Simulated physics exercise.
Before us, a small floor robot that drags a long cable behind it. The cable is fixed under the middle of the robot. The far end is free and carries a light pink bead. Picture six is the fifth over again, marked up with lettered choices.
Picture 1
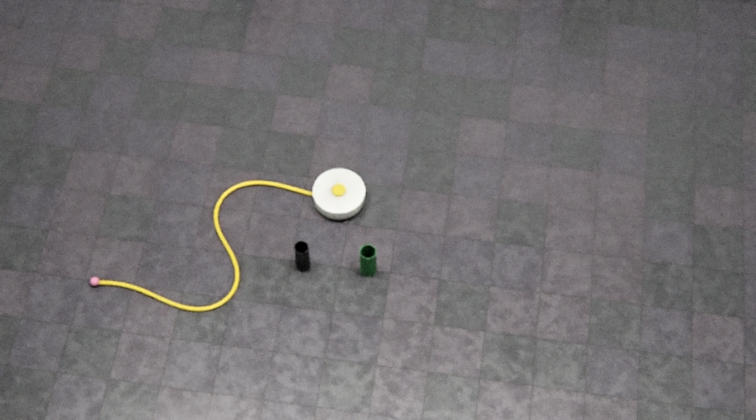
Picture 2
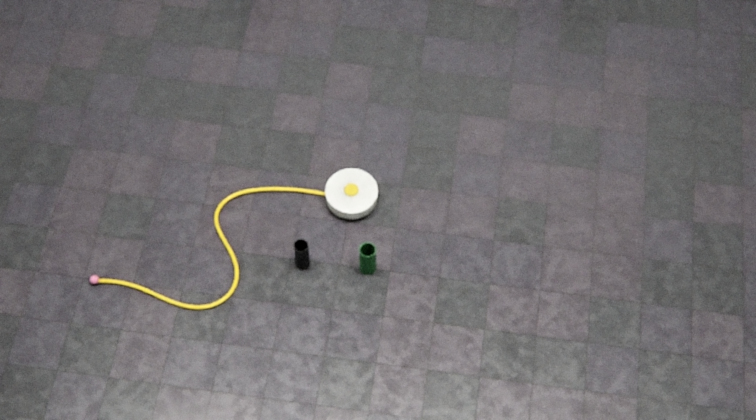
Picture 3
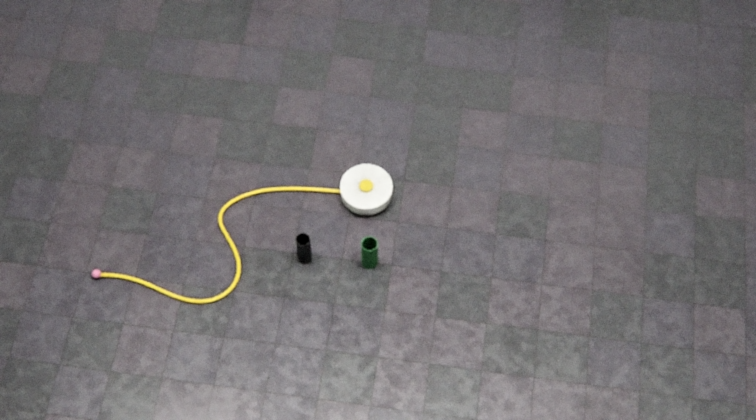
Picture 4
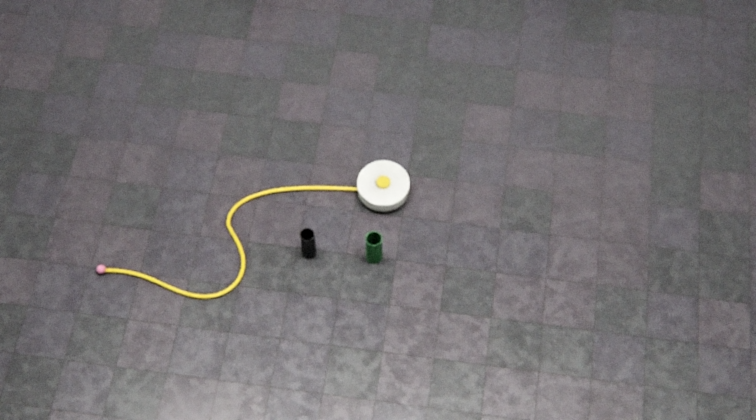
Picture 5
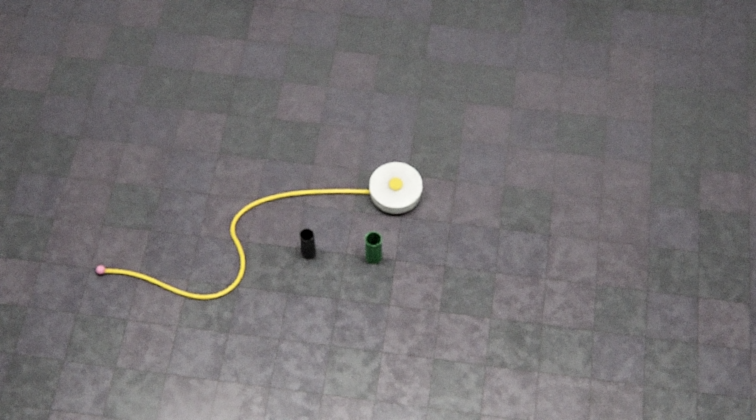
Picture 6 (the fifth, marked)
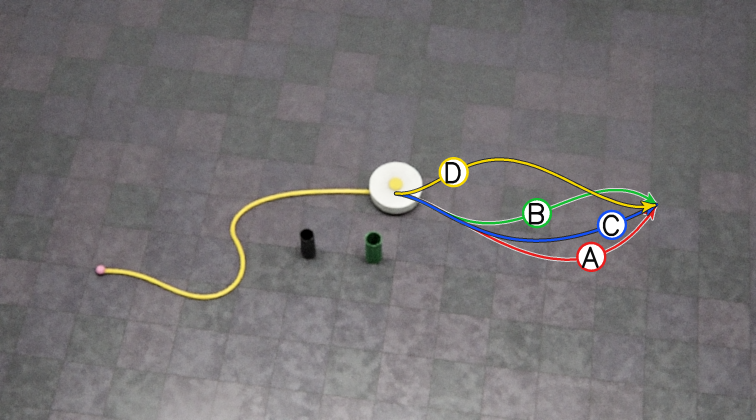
A small round white robot with a yellow center moves slowly to the right across a gray tiled floor, trailing a long yellow cable tipped with a pink bead. The cable's near part draws straighter above the black and green posts, while its curved far end stays nearly still.
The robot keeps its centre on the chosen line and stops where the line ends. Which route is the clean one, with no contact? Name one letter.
Everything stays clear on D.
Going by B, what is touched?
It meets the black post.
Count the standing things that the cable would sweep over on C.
In all, two.
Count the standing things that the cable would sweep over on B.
One.
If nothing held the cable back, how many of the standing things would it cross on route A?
Two.
On the marked copy, A from (396, 193) via (532, 254) to (656, 206); B from (396, 193) via (531, 215) to (657, 205); C from (396, 193) via (530, 241) to (657, 205); D from (396, 193) via (527, 164) to (655, 205).
Taking D. A third of the way, robot (490, 155), middle of the cable (312, 229), free end (124, 272).
Two thirds of the way, robot (589, 186), middle of the cable (395, 207), free end (211, 255).
When it is over, robot (658, 200), middle of the cable (462, 212), free end (274, 237); nothing has been touched.
As for the rest, A meets the black post and green post; B meets the black post; C meets the black post and green post.
